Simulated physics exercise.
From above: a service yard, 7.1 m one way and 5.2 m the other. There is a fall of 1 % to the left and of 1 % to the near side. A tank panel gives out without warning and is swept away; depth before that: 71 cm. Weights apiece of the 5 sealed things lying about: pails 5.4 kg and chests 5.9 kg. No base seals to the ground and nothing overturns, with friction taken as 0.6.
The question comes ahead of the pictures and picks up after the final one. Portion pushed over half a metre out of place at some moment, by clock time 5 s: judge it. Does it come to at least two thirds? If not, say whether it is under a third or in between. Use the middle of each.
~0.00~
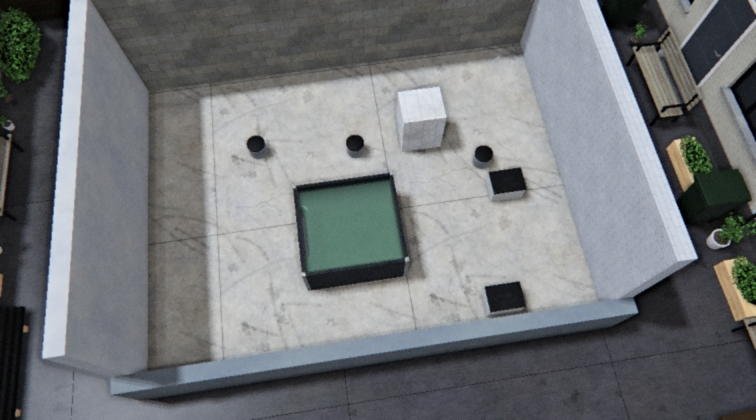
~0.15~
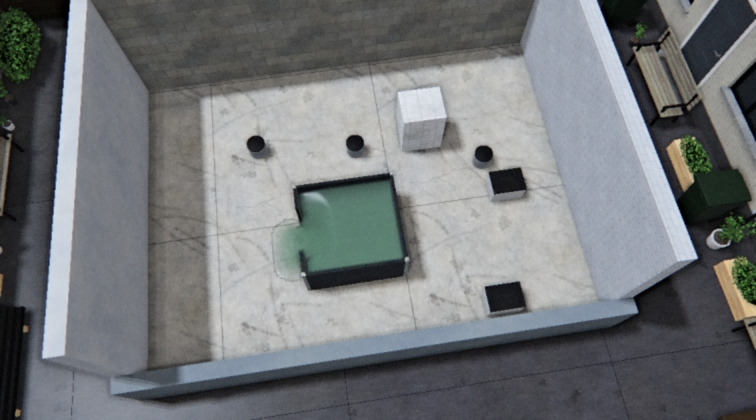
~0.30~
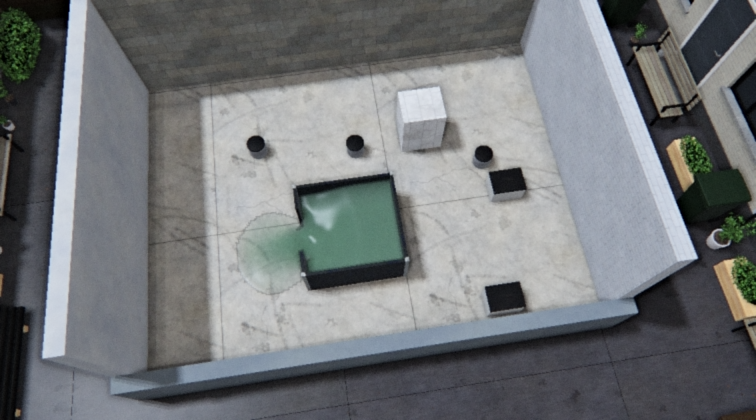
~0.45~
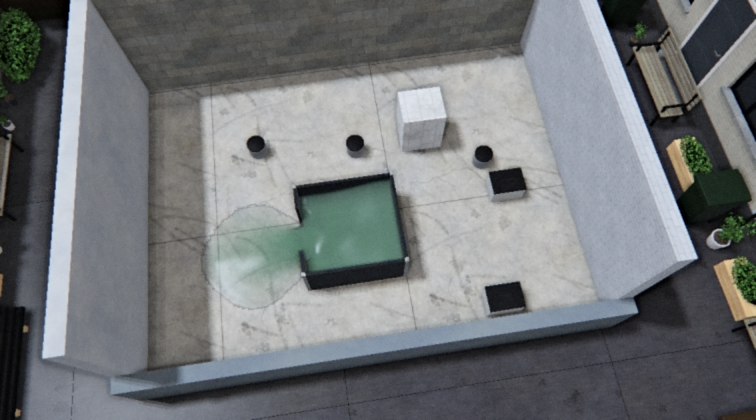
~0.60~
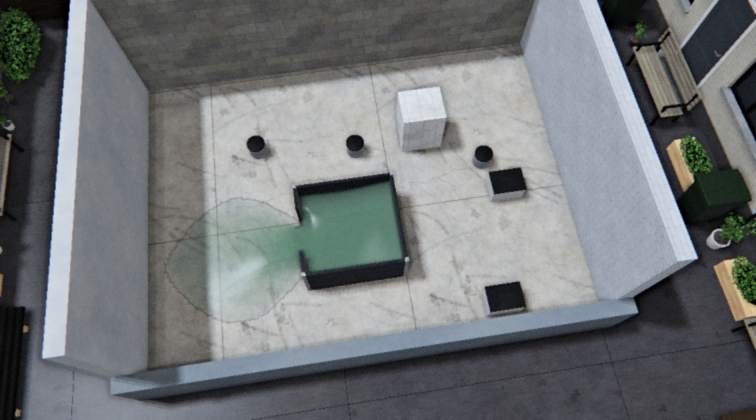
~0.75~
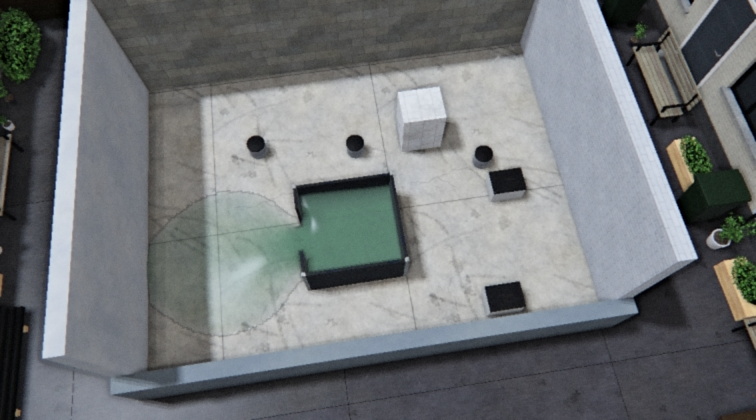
Only a small share, below a third.
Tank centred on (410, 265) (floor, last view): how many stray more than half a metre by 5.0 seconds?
0.
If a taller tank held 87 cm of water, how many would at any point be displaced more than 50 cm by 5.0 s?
The answer would then be 0.
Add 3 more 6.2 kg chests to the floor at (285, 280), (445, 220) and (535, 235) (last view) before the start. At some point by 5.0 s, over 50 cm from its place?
Check, in order - exceeded, not exceeded, not exceeded.
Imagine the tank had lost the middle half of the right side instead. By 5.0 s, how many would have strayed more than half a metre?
That would give 3.
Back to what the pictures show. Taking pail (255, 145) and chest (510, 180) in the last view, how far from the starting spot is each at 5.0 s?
Distances: 0 cm; 0 cm.
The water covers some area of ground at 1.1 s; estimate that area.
I'd put it close to 9.5 m2.
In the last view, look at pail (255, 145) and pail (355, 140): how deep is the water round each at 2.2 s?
Depths: Near 0 cm, then near 0 cm.
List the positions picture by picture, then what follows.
The first picture shows a pail at (256, 143), on the bottom; a chest at (508, 180), on the bottom; water covers 2.0 m2; 0 of 5 have shifted.
The second picture shows a pail at (256, 143), on the bottom; a chest at (508, 180), on the bottom; water covers 2.5 m2; 0 of 5 have shifted.
The third picture shows a pail at (256, 143) rests on the ground; a chest at (508, 180) rests on the ground; water covers 3.3 m2; 0 of 5 have shifted.
The fourth picture shows a pail at (256, 143), on the bottom; a chest at (508, 180), on the bottom; 4.2 m2 under water; 0 of 5 have shifted.
The fifth picture shows a pail at (256, 143), on the bottom; a chest at (508, 180), on the bottom; 5.4 m2 under water; 0 of 5 have shifted.
The sixth picture shows a pail at (256, 143) rests on the ground; a chest at (508, 180), on the bottom; 6.8 m2 under water; 0 of 5 have shifted.
After 1.1 s 0 of 5 are over 50 cm from their spots; 0 afloat.
After 2.2 s 0 of 5 are over 50 cm from their spots; 0 afloat.
After 3.5 s 0 of 5 are over 50 cm from their spots; 0 afloat.
After 5.0 s 0 of 5 are over 50 cm from their spots, and 0 have been at some point; 0 afloat.
